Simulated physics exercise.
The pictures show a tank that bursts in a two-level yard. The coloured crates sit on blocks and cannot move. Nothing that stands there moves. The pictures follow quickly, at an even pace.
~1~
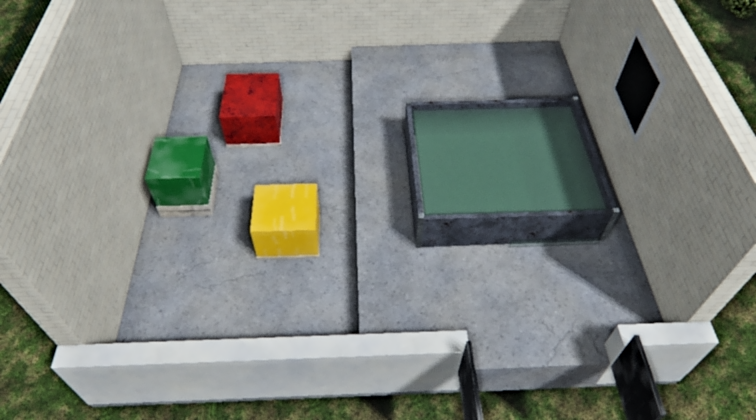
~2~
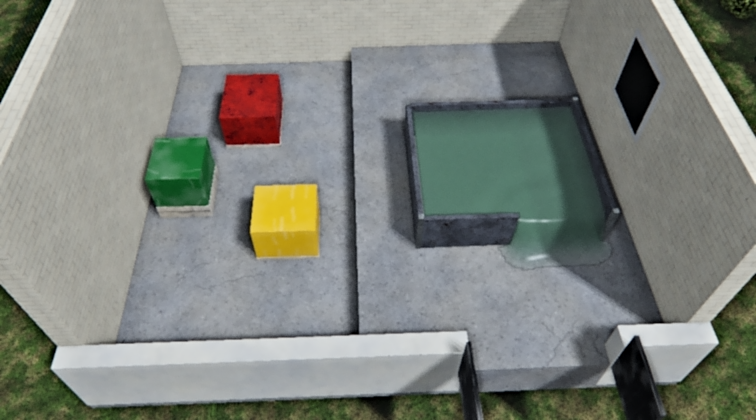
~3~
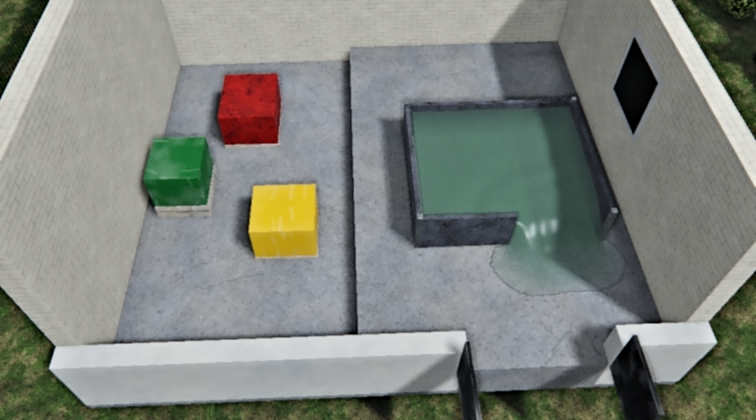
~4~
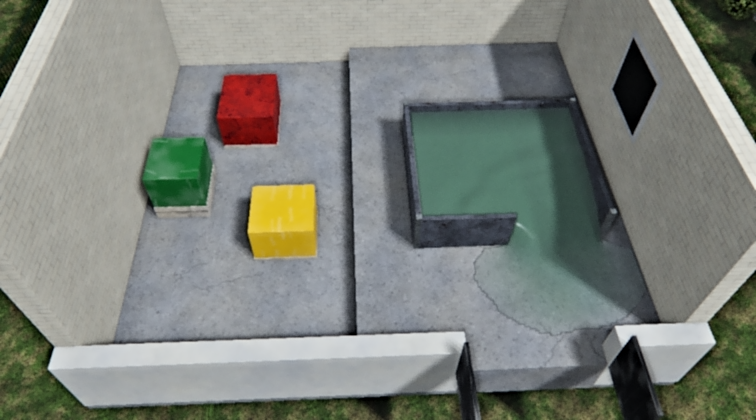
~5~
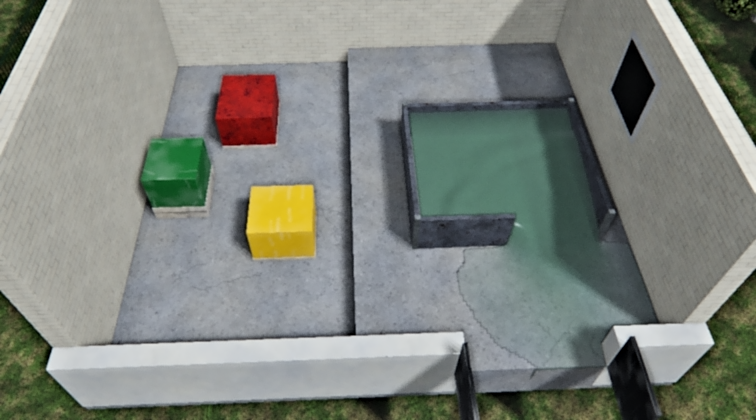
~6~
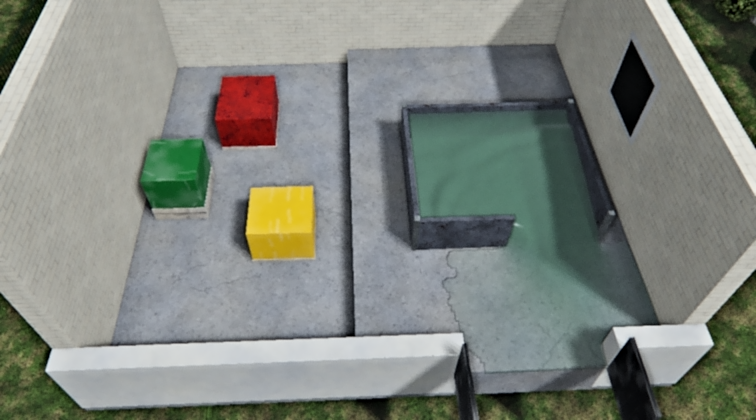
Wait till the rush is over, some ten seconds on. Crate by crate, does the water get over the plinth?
The green crate escapes dry; the yellow crate escapes dry; the red crate escapes dry.
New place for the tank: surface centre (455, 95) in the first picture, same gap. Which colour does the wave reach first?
It is the yellow one.
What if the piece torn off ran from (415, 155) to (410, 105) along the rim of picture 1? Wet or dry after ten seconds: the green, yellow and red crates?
My reading: The green crate gets wet; the yellow crate is wetted; the red crate is wetted.
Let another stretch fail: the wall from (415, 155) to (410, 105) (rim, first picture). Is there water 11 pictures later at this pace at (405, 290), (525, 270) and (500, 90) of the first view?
As listed: Not flooded, not flooded, not flooded.
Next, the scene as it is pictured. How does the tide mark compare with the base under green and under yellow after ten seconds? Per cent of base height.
Near 20 and 50 in a hundred.
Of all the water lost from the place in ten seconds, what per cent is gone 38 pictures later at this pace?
Near 80 in a hundred.
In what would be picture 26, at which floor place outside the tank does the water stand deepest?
I would point to (615, 330).
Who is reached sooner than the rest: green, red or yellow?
The crate marked yellow.
A moment on, water covers 10 % of the floor; the green crate not reached, the yellow crate not reached, the red crate not reached.
Next, water covers 10 % of the floor; the green crate not reached, the yellow crate not reached, the red crate not reached.
Then, water covers 15 % of the floor; the green crate not reached, the yellow crate not reached, the red crate not reached.
Later, water covers 40 % of the floor; the green crate not reached, the yellow crate water round its plinth, the red crate not reached.
In the end, water covers 55 % of the floor; the green crate stayed above the water, the yellow crate stayed above the water, the red crate stayed above the water.
